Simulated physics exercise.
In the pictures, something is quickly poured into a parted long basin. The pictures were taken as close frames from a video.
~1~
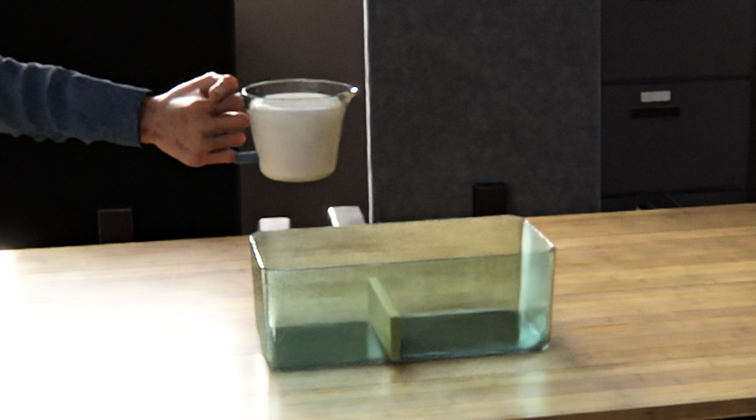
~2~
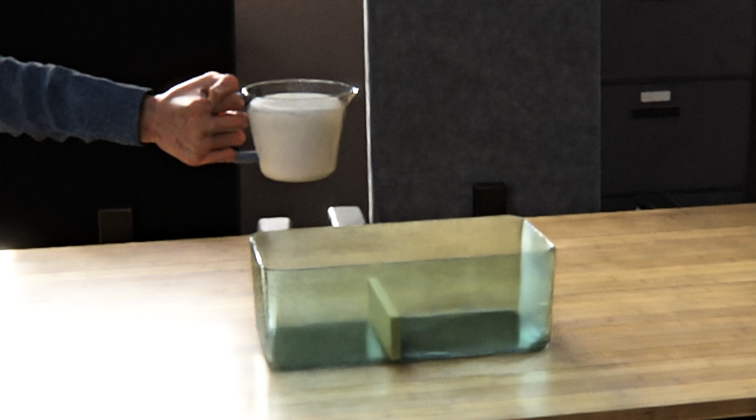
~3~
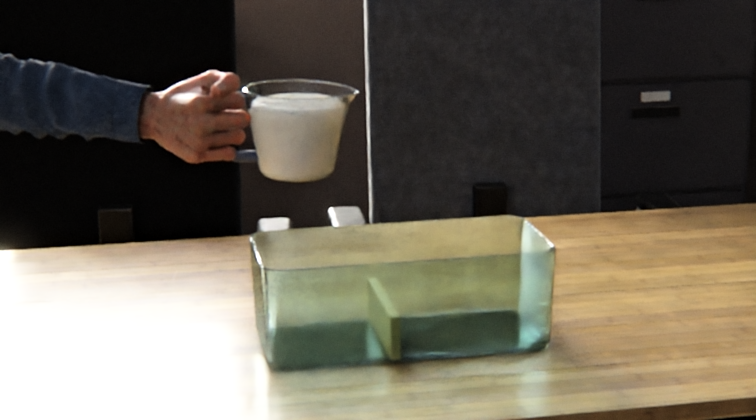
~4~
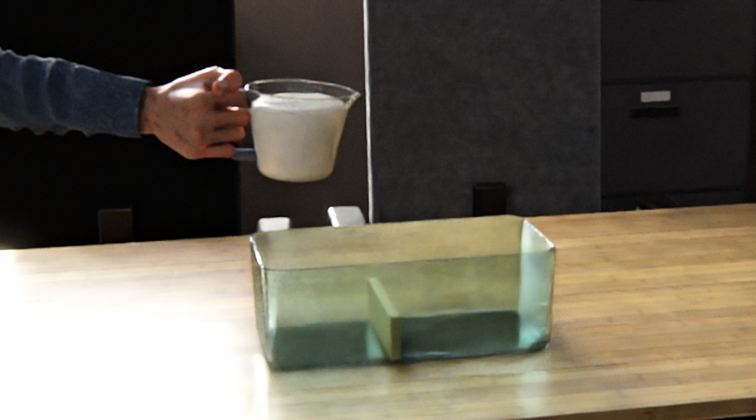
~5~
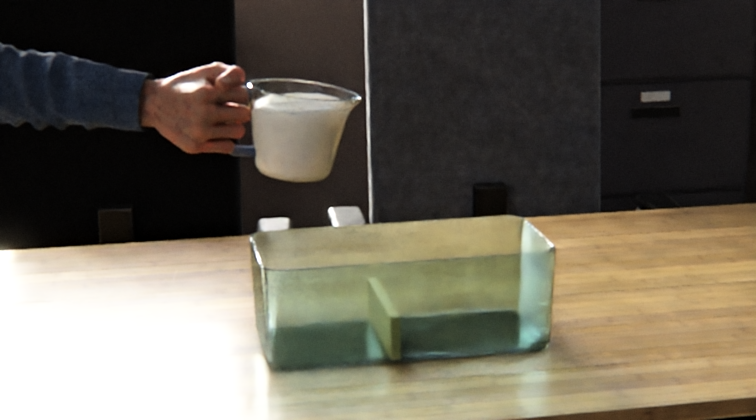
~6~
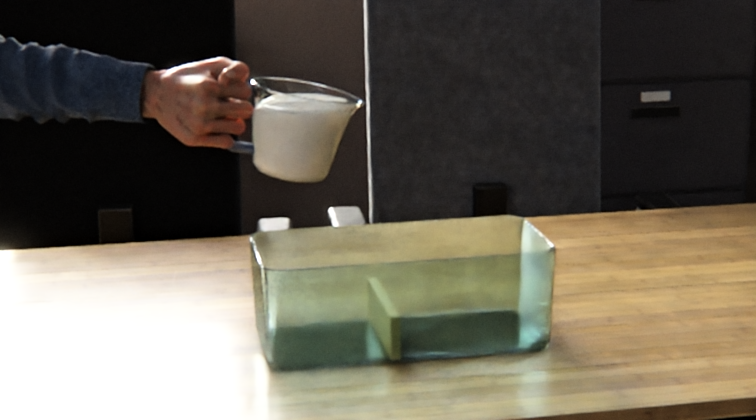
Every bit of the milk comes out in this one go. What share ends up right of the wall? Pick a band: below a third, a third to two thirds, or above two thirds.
Above two thirds.
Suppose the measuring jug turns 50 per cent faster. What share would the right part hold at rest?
Roughly 85 per cent ends up there.
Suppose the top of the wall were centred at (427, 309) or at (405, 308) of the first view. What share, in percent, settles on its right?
In order, some 40 and 75 in a hundred.
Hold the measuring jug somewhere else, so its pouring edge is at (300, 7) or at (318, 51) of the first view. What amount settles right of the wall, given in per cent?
In turn 45 % and 60 %.
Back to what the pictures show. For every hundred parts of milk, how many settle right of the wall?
Something like 90 per cent, roughly.
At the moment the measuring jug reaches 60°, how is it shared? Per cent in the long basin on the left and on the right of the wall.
You'd find 0 per cent on the left and 15 per cent on the right.
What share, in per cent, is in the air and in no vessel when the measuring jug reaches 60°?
Around 20 percent.
A moment on, the measuring jug is tipped part way and 66 per cent is still to pour, 0 is left of the wall and 14 right of it.
Next, the measuring jug is tipped on its side and 13 per cent is still to pour, 2 is left of the wall and 75 right of it.
Then the measuring jug is tipped right over and 0 per cent is still to pour, 10 is left of the wall and 89 right of it.
Later the measuring jug is tipped right over and 0 per cent is still to pour, 11 is left of the wall and 89 right of it.
In the end 11 per cent lies left of the wall, 89 right of it and 1 outside.
